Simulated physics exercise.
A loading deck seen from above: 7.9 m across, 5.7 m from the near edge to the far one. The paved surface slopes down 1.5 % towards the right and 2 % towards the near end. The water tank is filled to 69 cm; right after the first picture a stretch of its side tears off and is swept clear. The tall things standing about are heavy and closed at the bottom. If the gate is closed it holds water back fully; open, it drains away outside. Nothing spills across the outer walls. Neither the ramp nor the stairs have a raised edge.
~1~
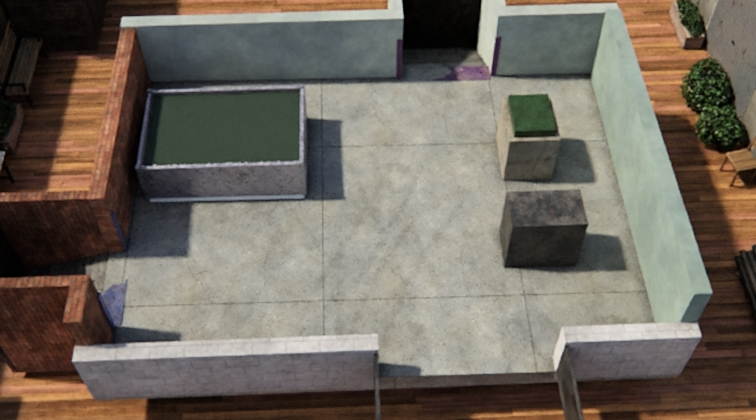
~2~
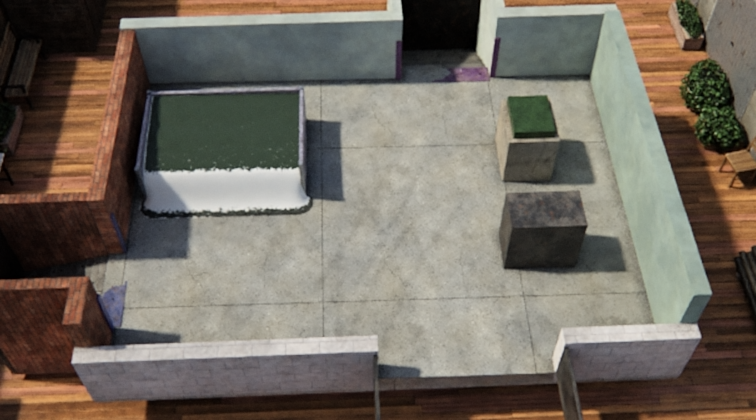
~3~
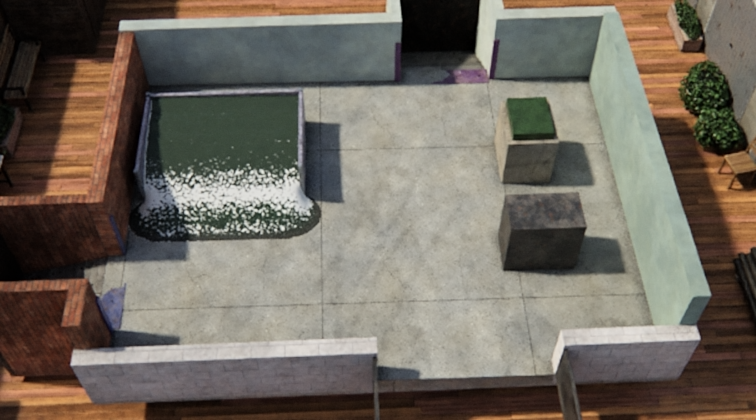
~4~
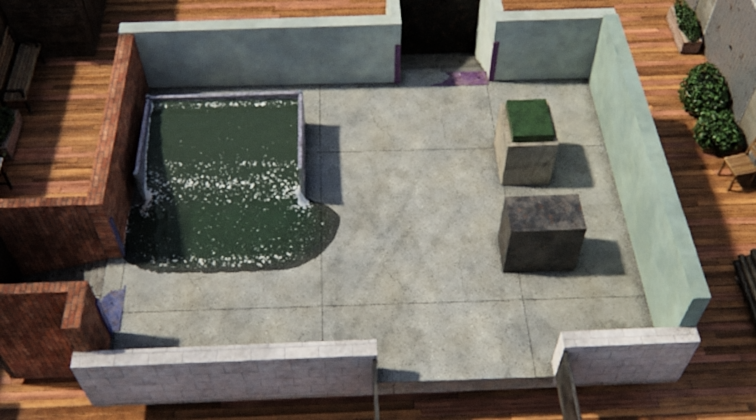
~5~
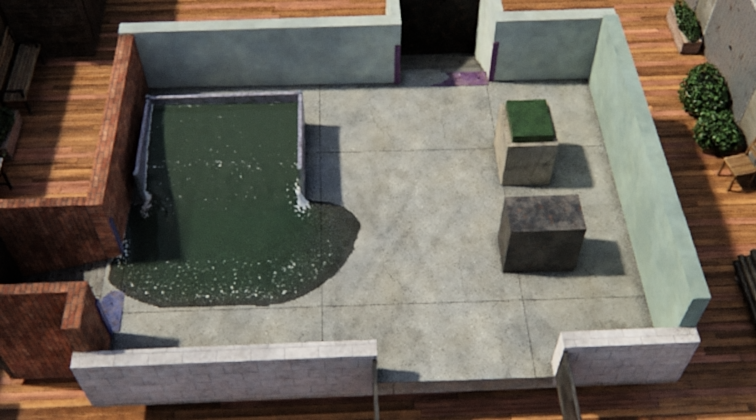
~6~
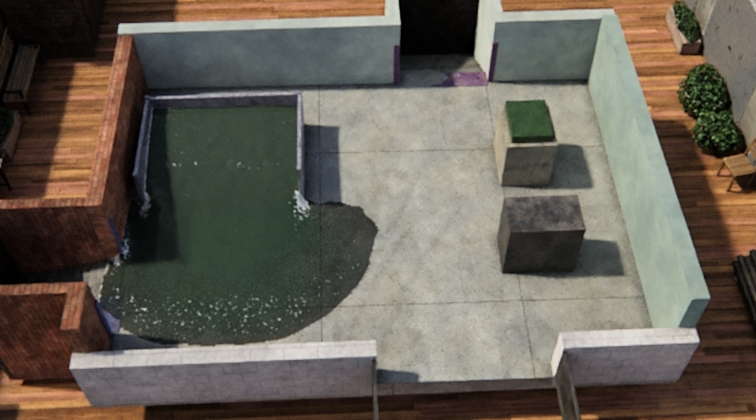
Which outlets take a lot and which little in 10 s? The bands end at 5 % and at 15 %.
Shares: The gateway takes above 15 %; the stair shaft (marked purple) takes under 5 %; the down ramp (marked blue) takes over 15 %.
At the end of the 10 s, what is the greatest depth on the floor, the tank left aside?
Up to some 14 cm.
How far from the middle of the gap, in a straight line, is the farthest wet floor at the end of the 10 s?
About 7.0 m.
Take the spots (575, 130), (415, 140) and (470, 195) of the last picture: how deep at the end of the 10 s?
Roughly 6, 1 and 3 cm, in turn.
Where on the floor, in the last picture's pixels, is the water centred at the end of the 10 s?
Around (456, 243).
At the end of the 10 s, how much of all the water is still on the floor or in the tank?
Roughly 58 in a hundred.
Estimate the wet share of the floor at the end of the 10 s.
Near 75 per cent is wet.
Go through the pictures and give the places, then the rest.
Still water, 69 cm deep, in the water tank at (224, 129), in the first frame.
Water pours out at (224, 186) and has run 1.3 m, to (309, 200); deepest outside 30 cm, 69 cm at the water tank's back, in the second frame.
The front is at (312, 223), 1.5 m from the gap at (223, 190); 1.8 m2 of floor is under water; 67 cm left at the back of the water tank, in the third frame.
Water pours out at (223, 193) and has run 1.8 m, to (324, 243); deepest outside 32 cm, 60 cm at the water tank's back, in the fourth frame.
The front is at (332, 269), 2.2 m from the gap at (223, 194); 5.7 m2 of floor is under water; 59 cm left at the back of the water tank, in the fifth frame.
The front is at (279, 333), 2.6 m from the gap at (223, 195); 8.0 m2 of floor is under water; 54 cm left at the back of the water tank, in the sixth frame.
A moment later water covers 35 % of the floor and is deepest (47 cm) near (210, 362); gone so far, the gateway 0 %, the stair shaft (marked purple) 0 %, the down ramp (marked blue) 1 %.
Soon after water covers 35 % of the floor and is deepest (44 cm) near (119, 377); gone so far, the gateway 1 %, the stair shaft (marked purple) 0 %, the down ramp (marked blue) 3 %.
Next water covers 45 % of the floor and is deepest (21 cm) near (132, 376); gone so far, the gateway 7 %, the stair shaft (marked purple) 0 %, the down ramp (marked blue) 9 %.
Later on water covers 65 % of the floor and is deepest (20 cm) near (627, 359); gone so far, the gateway 13 %, the stair shaft (marked purple) 0 %, the down ramp (marked blue) 16 %.
At the end water covers 75 % of the floor and is deepest (14 cm) near (651, 358); gone so far, the gateway 23 %, the stair shaft (marked purple) 1 %, the down ramp (marked blue) 18 %.
